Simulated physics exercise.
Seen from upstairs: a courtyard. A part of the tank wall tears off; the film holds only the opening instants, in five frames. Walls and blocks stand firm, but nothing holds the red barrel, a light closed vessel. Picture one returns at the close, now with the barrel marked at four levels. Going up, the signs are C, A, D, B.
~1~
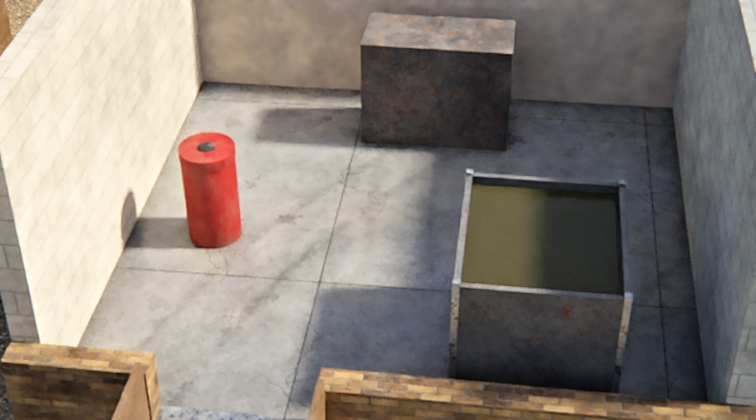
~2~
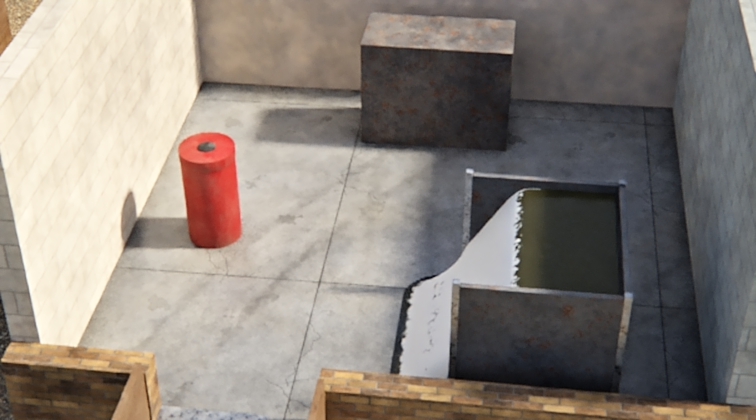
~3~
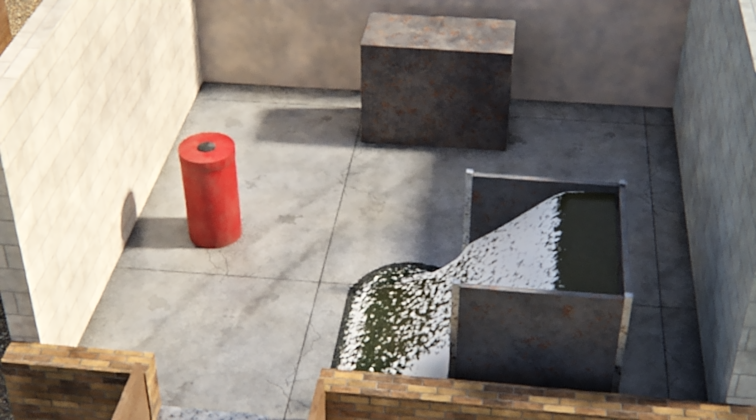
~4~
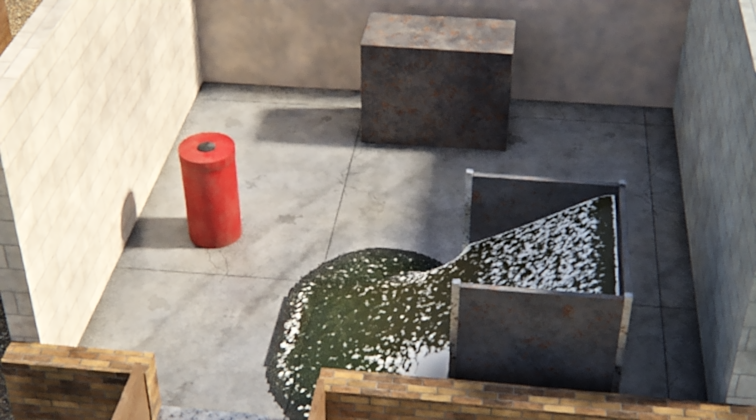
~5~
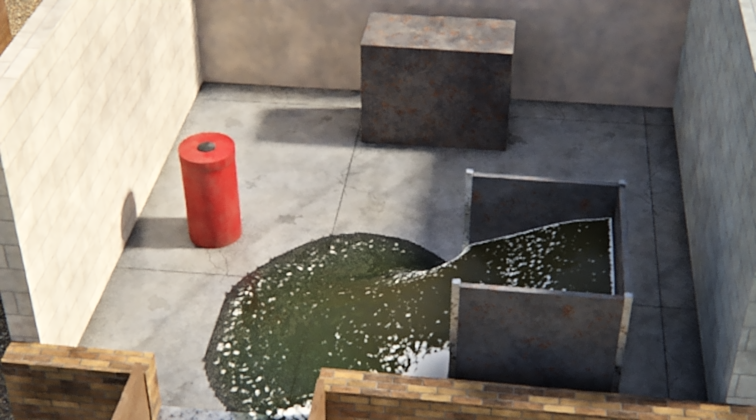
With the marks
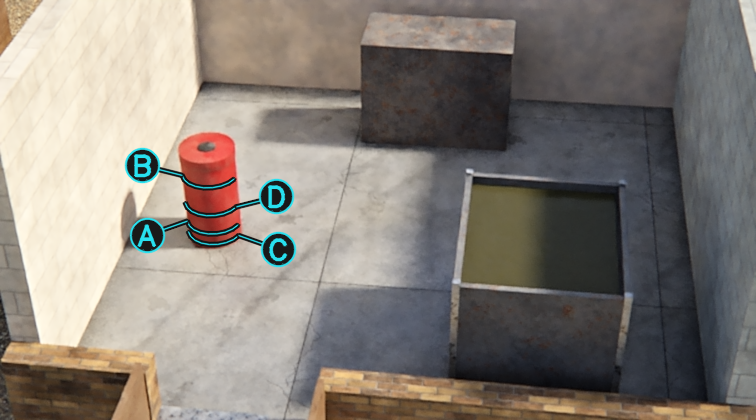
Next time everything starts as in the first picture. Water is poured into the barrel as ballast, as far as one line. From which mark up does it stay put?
That is level B.
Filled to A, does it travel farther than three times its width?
Yes, clearly.
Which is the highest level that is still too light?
That would be D.
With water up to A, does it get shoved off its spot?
Yes, it does.
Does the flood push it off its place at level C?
Yes, that goes wrong.
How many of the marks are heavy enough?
One.
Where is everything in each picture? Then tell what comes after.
Lid of the red barrel at (208, 147); tank full, its middle at (543, 240); open gate at (238, 365), in the first picture.
In the second picture, 3 % of the ground under water, its edge towards the barrel at (417, 294).
In the third picture, 7 % of the ground under water, its edge towards the barrel at (358, 293).
In the fourth picture, 12 % of the ground under water, its edge towards the barrel at (300, 289).
Lid of the red barrel at (208, 147); 18 % of the ground under water, its edge towards the barrel at (278, 263), in the fifth picture.
In cyan, A at (208, 233); B at (203, 187); C at (209, 244); D at (206, 215); from the bottom up C, A, D, B.
With A, it is pushed about 5 times its own width away.
With B, it does not move.
With C, it is pushed about 5 times its own width away.
With D, it is pushed about its own width away.
